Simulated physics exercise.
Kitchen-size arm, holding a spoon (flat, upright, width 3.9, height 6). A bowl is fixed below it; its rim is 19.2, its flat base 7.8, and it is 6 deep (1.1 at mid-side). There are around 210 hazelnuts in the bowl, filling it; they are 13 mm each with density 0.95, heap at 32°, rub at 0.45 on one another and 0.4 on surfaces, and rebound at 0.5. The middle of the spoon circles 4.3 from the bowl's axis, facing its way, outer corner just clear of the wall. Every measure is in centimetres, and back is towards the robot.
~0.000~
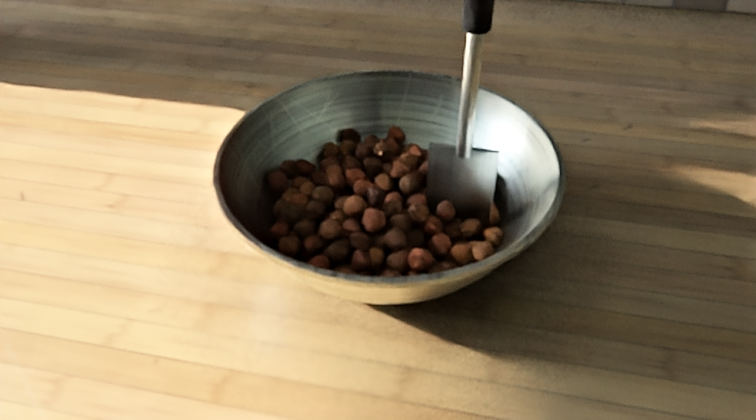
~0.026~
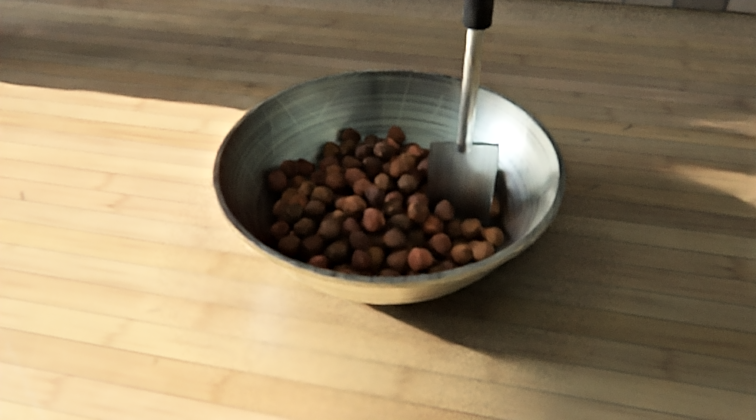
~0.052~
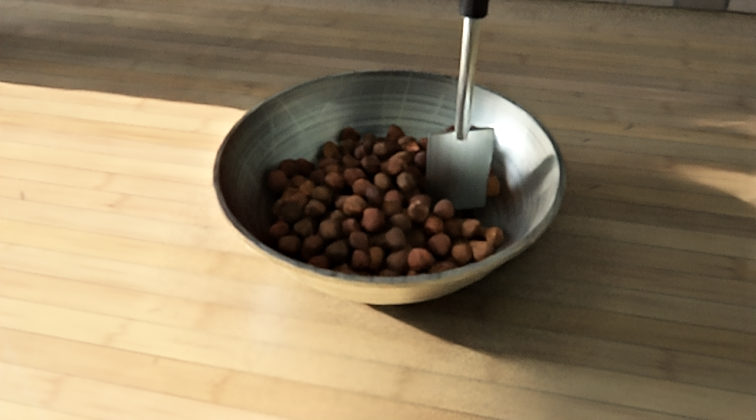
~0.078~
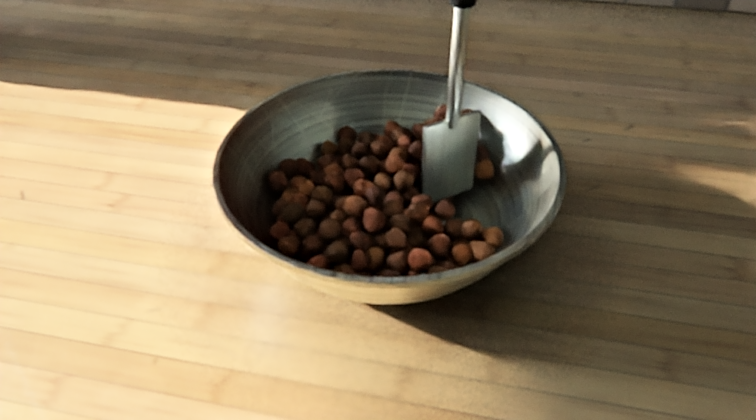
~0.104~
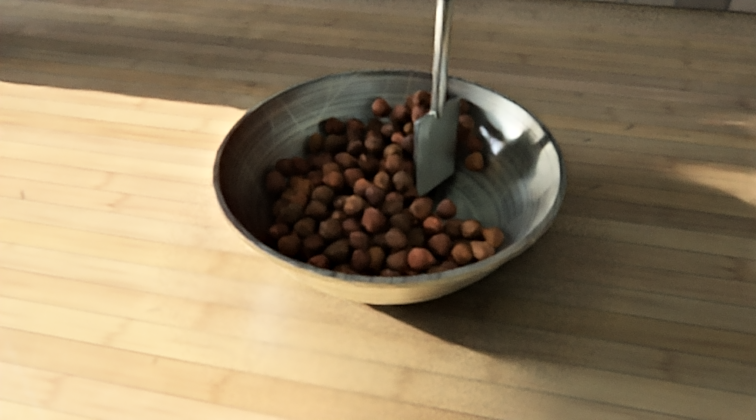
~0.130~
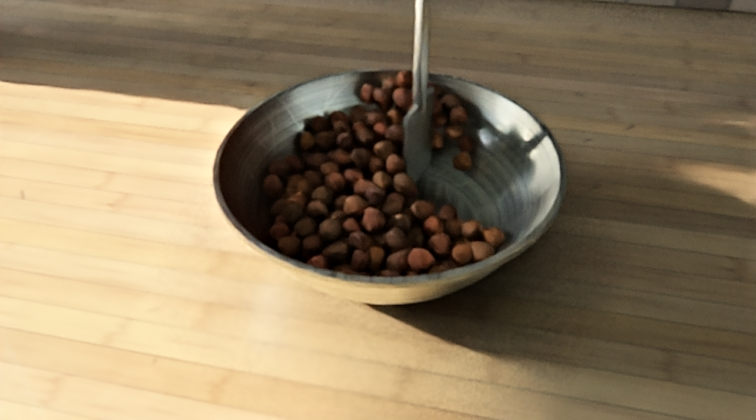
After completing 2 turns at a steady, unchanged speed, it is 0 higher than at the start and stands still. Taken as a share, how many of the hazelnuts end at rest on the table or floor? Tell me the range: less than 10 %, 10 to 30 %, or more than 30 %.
It falls in the range 10 to 30 %.
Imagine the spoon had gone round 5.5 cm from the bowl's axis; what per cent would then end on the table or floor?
In that case some 30 %.
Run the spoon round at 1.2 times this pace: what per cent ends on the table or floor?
Estimated share: Near 30 per cent.
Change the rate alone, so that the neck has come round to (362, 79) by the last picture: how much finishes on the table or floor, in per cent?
I'd put it close to 45 per cent.
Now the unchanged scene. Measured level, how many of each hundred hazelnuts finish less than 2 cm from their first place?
10 %.
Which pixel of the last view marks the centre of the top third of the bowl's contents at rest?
The centre is near pixel (482, 165).
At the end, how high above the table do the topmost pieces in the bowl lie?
The peak stands near 6.5 centimetres up.
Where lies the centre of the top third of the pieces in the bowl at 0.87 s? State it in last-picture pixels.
Estimated centre: (297, 230).
After 0.50 s, 328° round, highest piece 8 above the table; 188 in the bowl, 17 on the table or floor, 5 in flight or on the tool.
After 0.87 s, 220° round, highest piece 8 above the table; 178 in the bowl, 28 on the table or floor, 4 in flight or on the tool.
After 1.25 s, 0° round, highest piece 6 above the table; 172 in the bowl, 38 on the table or floor.
After 1.95 s, 0° round, highest piece 6 above the table; 172 in the bowl, 38 on the table or floor.
In the end, 172 in the bowl, 38 on the table or floor. That is 18 % on the table or floor.
